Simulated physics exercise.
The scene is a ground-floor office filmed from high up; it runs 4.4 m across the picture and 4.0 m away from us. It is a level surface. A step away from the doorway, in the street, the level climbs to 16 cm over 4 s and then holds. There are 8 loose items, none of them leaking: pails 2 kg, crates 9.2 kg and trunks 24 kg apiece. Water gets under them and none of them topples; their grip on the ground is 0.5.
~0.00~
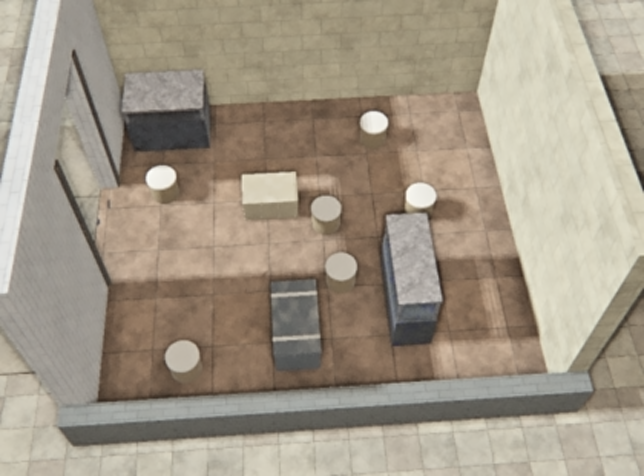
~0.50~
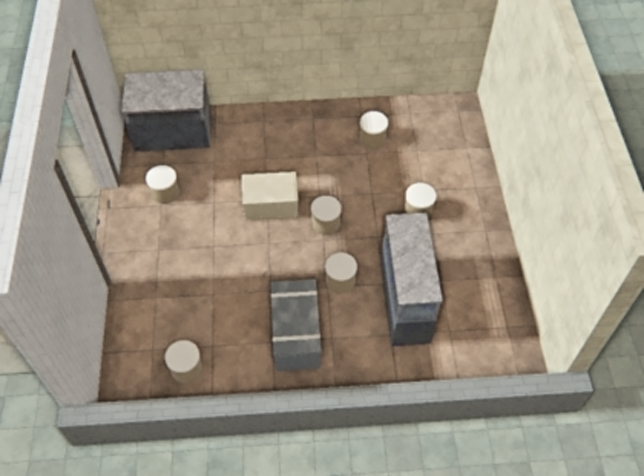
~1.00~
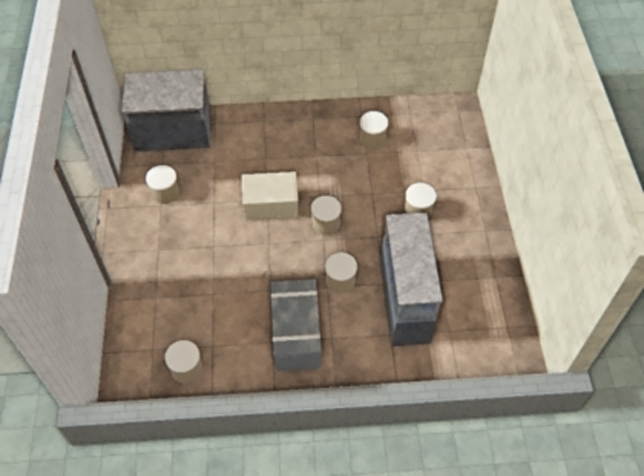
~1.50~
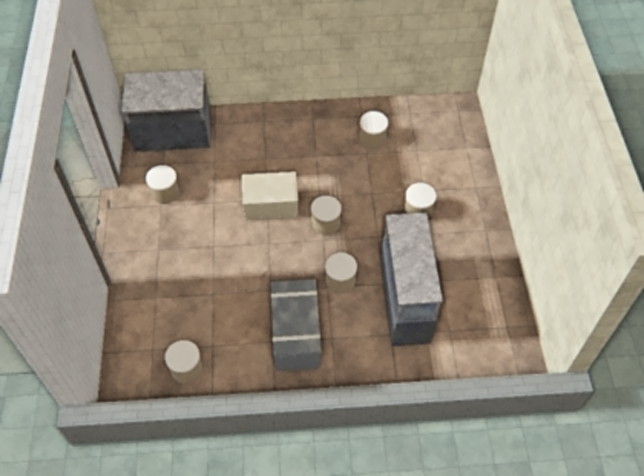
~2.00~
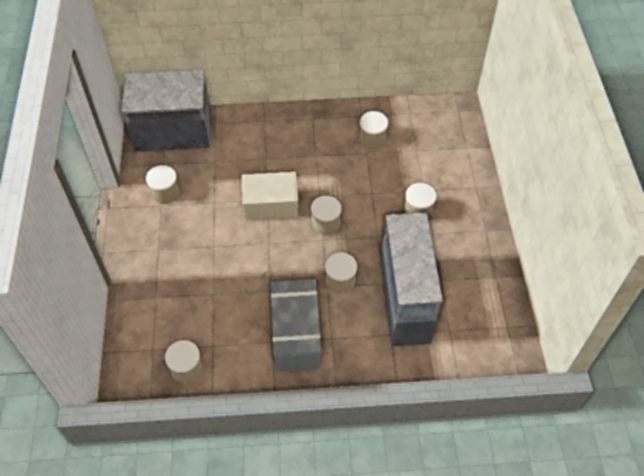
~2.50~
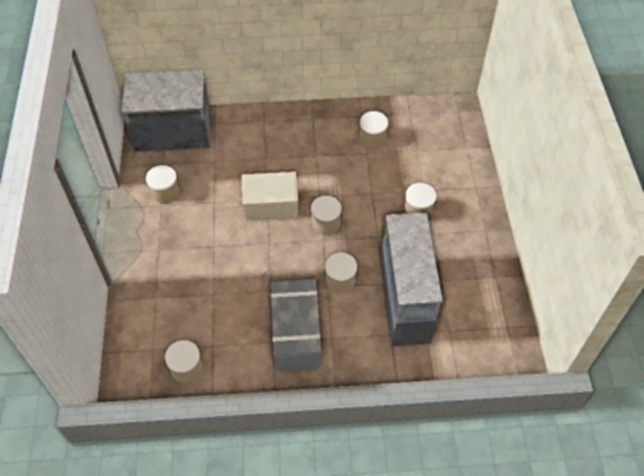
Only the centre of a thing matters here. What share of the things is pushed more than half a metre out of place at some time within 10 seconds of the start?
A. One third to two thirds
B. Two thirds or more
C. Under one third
Two thirds or more.
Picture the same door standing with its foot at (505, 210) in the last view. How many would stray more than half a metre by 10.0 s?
That would give 5.
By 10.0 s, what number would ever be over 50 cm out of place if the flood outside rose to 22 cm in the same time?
The answer would then be 8.
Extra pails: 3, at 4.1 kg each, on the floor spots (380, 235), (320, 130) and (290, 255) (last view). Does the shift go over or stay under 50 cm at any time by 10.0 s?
Note: Item 1 above threshold; item 2 above threshold; item 3 above threshold.
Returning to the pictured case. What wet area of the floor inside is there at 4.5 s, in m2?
The covered patch comes to about 4.5 m2.
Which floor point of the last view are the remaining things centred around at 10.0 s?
Somewhere near (371, 220).
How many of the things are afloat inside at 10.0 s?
7 of them.
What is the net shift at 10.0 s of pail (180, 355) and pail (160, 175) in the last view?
40 cm and 300 cm respectively.
After 3.5 s 0 of 8 are over 50 cm from their spots; 0 afloat.
After 4.5 s 1 of 8 are over 50 cm from their spots; 0 afloat.
After 7.0 s 4 of 8 are over 50 cm from their spots; 3 afloat.
After 10.0 s 6 of 8 are over 50 cm from their spots, and 6 have been at some point; 7 afloat.
